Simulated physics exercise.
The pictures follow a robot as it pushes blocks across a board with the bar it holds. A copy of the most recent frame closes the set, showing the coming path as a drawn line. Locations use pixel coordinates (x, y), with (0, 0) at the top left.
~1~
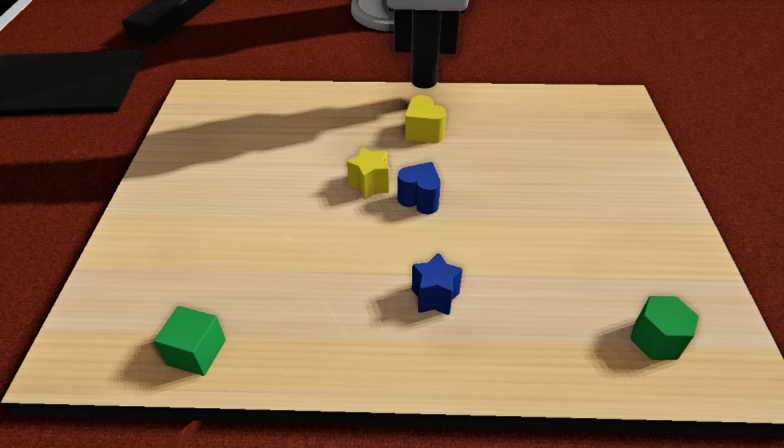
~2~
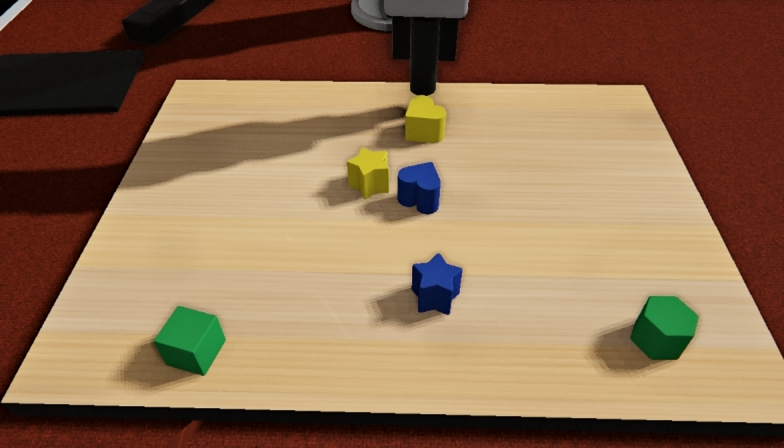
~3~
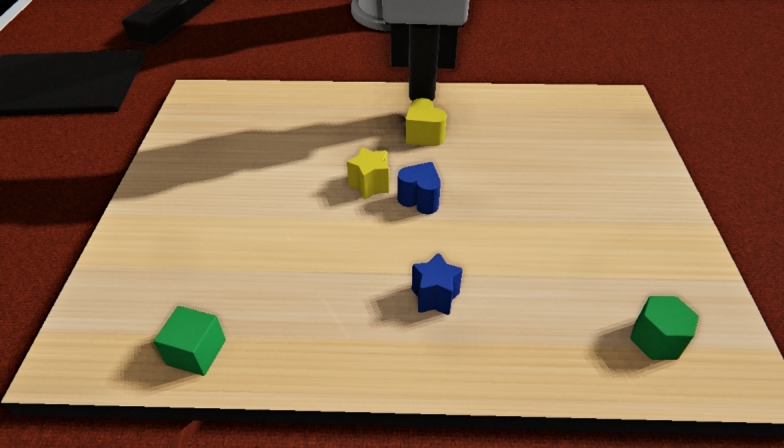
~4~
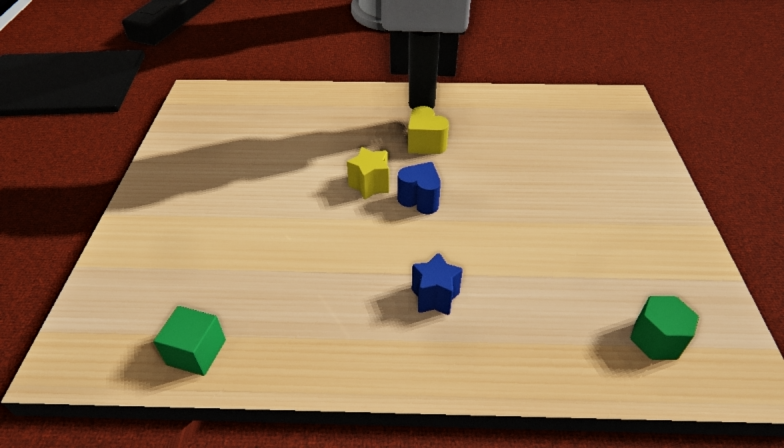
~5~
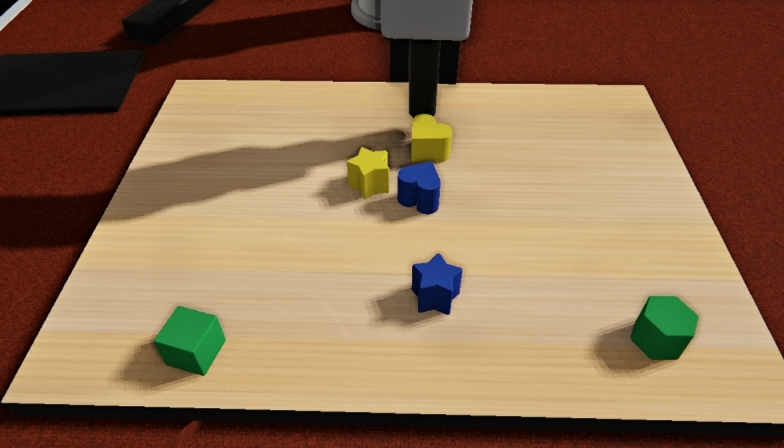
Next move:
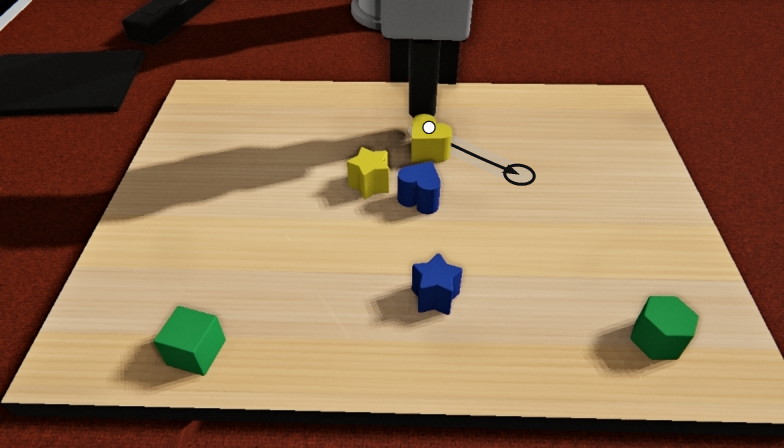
Black bar nudging a yellow heart-shaped block slightly forward on a wooden board, while the yellow, blue and green blocks around it stay still.
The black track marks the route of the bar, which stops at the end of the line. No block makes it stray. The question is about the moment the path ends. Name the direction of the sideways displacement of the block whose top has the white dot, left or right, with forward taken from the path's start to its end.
The answer is right.
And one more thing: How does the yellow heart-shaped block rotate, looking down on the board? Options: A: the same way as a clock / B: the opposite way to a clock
My answer is option A.
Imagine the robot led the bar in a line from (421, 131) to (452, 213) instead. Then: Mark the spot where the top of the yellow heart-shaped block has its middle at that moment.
It will likely be found at (484, 205).
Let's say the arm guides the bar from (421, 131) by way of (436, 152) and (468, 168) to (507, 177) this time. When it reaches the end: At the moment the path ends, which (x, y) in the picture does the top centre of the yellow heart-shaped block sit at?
(453, 165)
The drawn path runs in a line from (421, 131) to (519, 175); the dot is on the yellow heart-shaped block.
What follows on the original path. One third of the way, bar at (454, 127); yellow heart-shaped block at (438, 141), turned 50° clockwise.
Two thirds of the way, bar at (487, 141); yellow heart-shaped block at (439, 141), turned 50° clockwise.
At the end, bar at (523, 156); blue heart-shaped block not moved; yellow heart-shaped block at (439, 141), turned 50° clockwise.
